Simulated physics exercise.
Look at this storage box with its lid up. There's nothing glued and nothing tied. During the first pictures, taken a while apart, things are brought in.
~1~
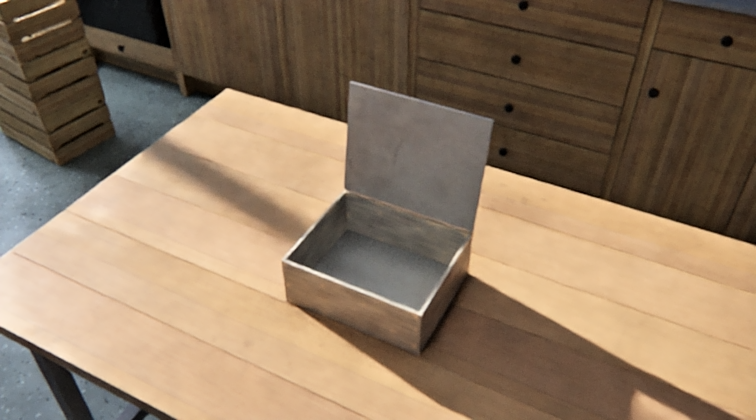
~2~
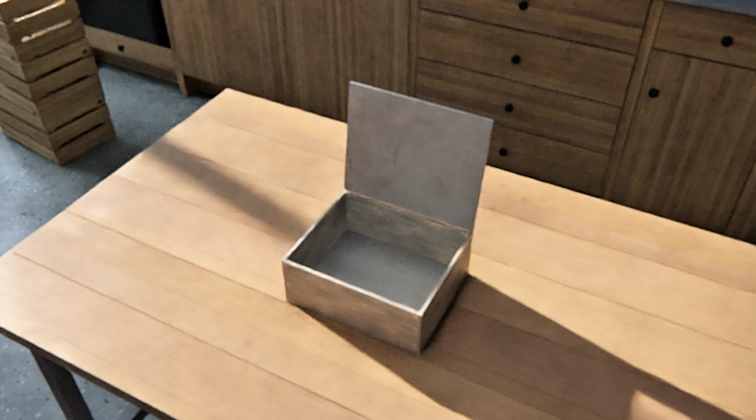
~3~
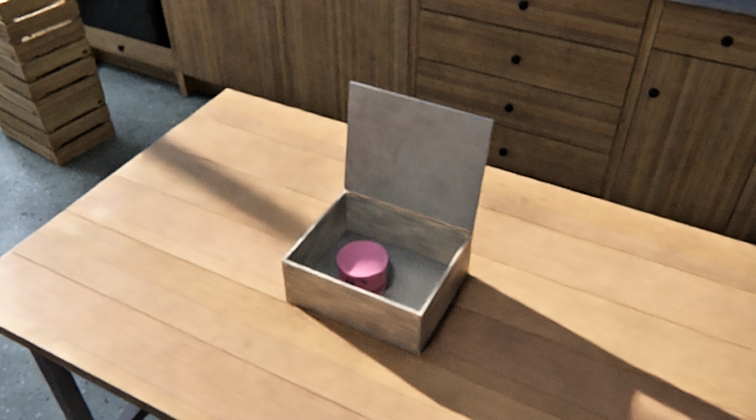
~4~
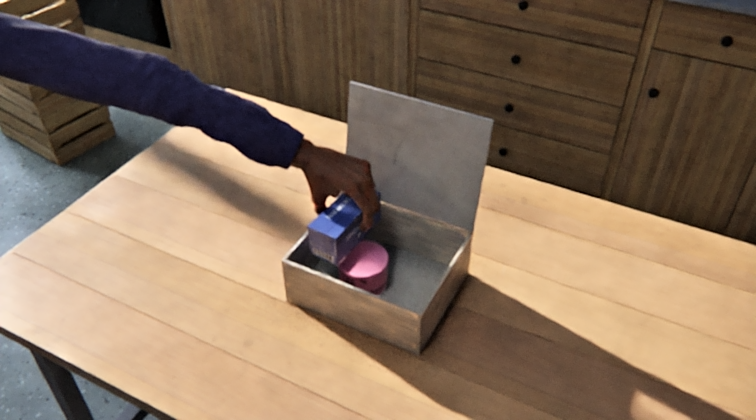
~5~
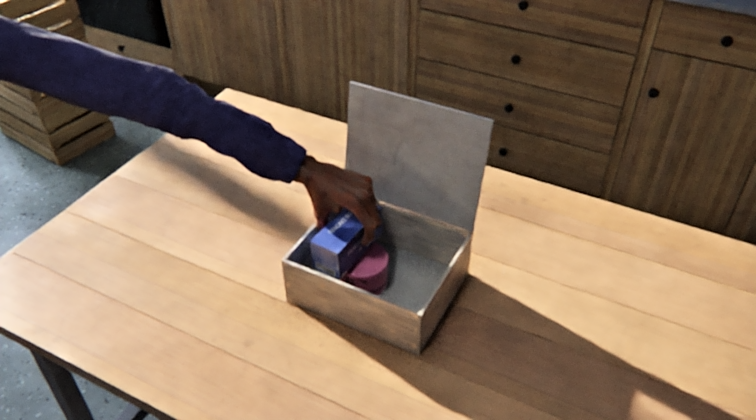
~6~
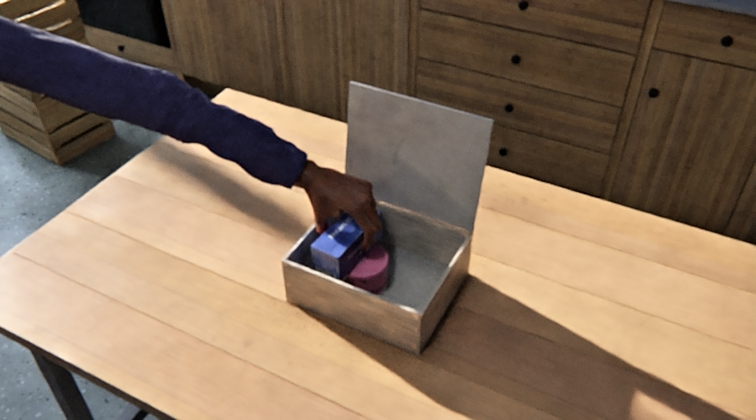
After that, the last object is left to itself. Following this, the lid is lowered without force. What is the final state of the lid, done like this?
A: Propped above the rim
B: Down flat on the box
Propped above the rim.
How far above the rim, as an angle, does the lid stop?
The lid sits around 30° above the rim.
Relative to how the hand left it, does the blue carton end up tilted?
Observation: It keeps the set orientation.
Then, 1.20 s past the last view, lid 82° above the rim.
Then, 1.60 s past the last view, lid 55° above the rim.
Finally, lid 32° above the rim; both still in place. Final places as the last picture's camera would see them, blue carton near (348, 242).
